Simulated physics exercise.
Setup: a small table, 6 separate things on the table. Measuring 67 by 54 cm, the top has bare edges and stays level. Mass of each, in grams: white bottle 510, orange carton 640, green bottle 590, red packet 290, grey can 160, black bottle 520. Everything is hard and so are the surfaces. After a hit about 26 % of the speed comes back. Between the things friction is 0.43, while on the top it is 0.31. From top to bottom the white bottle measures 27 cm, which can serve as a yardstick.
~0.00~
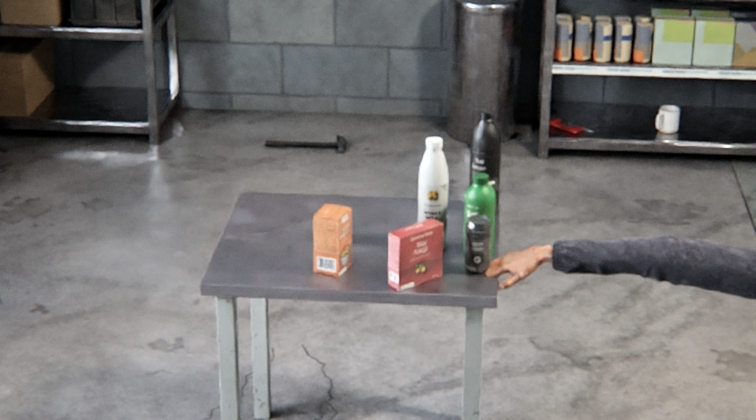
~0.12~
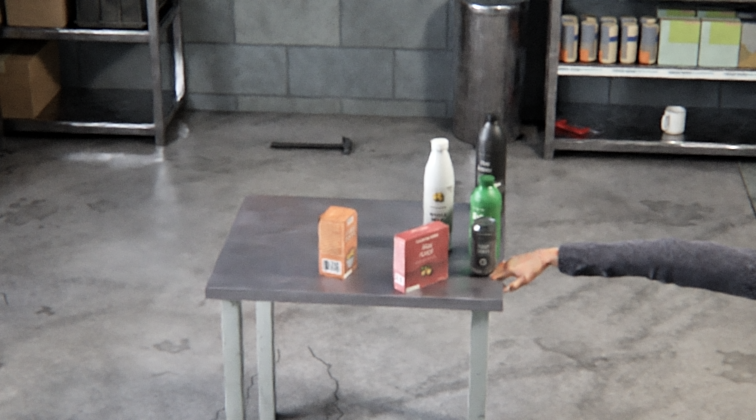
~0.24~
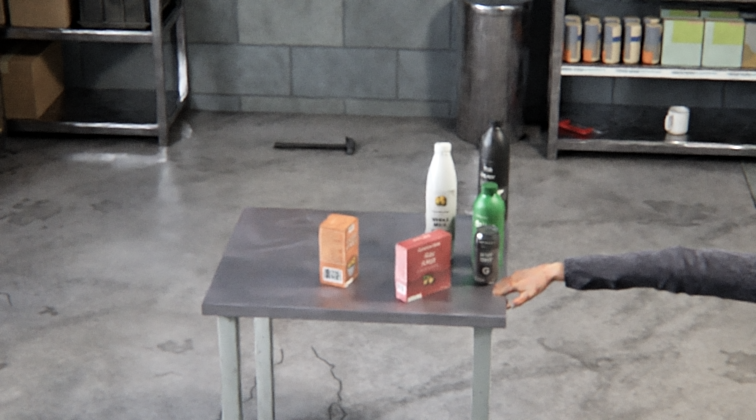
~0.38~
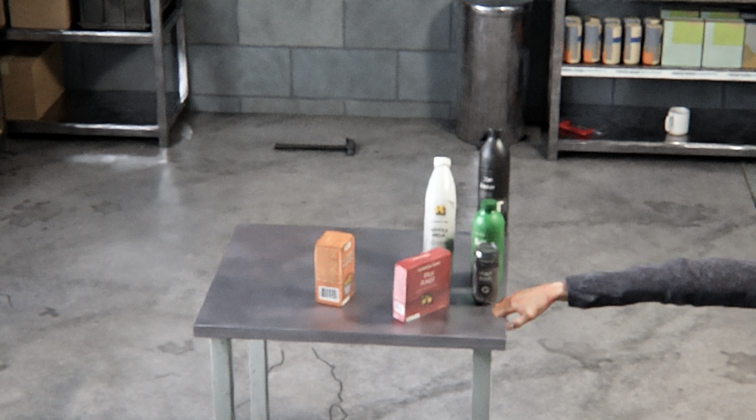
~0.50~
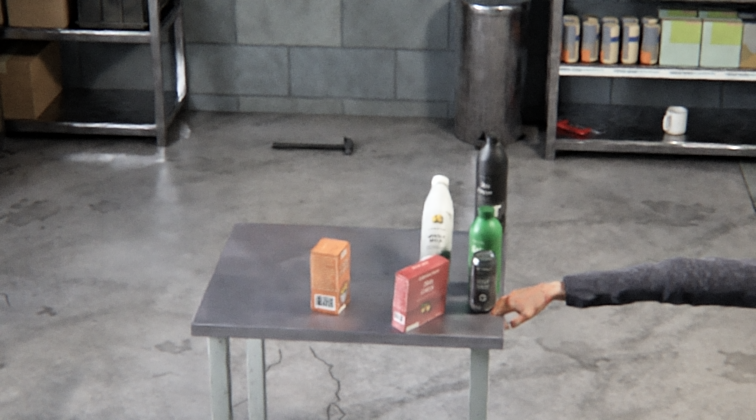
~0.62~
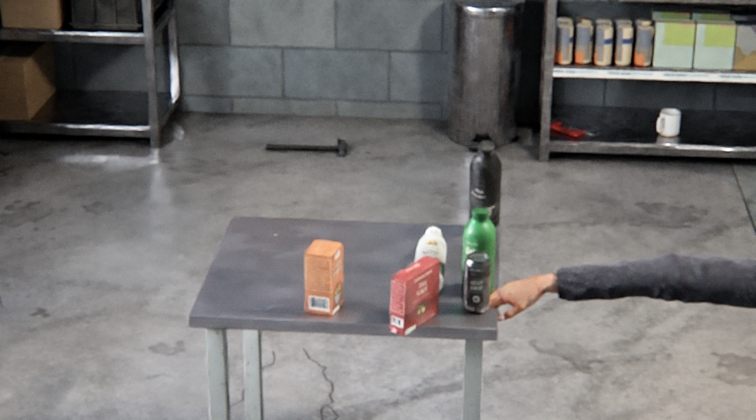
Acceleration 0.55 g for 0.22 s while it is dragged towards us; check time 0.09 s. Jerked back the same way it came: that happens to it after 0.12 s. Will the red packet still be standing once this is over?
No.
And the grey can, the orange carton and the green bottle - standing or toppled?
In the last frame the grey can remains up, the orange carton does not stay up and the green bottle remains up.
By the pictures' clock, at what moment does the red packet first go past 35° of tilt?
About 0.8 seconds.
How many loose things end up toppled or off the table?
The tally is 4.
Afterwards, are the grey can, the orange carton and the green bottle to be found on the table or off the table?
Afterwards, the grey can stays on its support, the orange carton leaves its support, and the green bottle stays on its support.
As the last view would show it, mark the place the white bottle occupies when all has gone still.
About (434, 230).
Around 0.72 s, table 4 cm from its start; orange carton and red packet now off the table; white bottle on its side; black bottle at 60° to upright.
Around 1.02 s, black bottle on its side; white bottle on its side; orange carton at 4° to upright.
Around 1.52 s, orange carton now off the table; black bottle on its side; white bottle on its side.
Finally (2.0 s), off the table and tipped over, orange carton and red packet; on their side or leaning hard on the table, white bottle and black bottle; not toppled but over 5 cm from the start, green bottle and grey can.
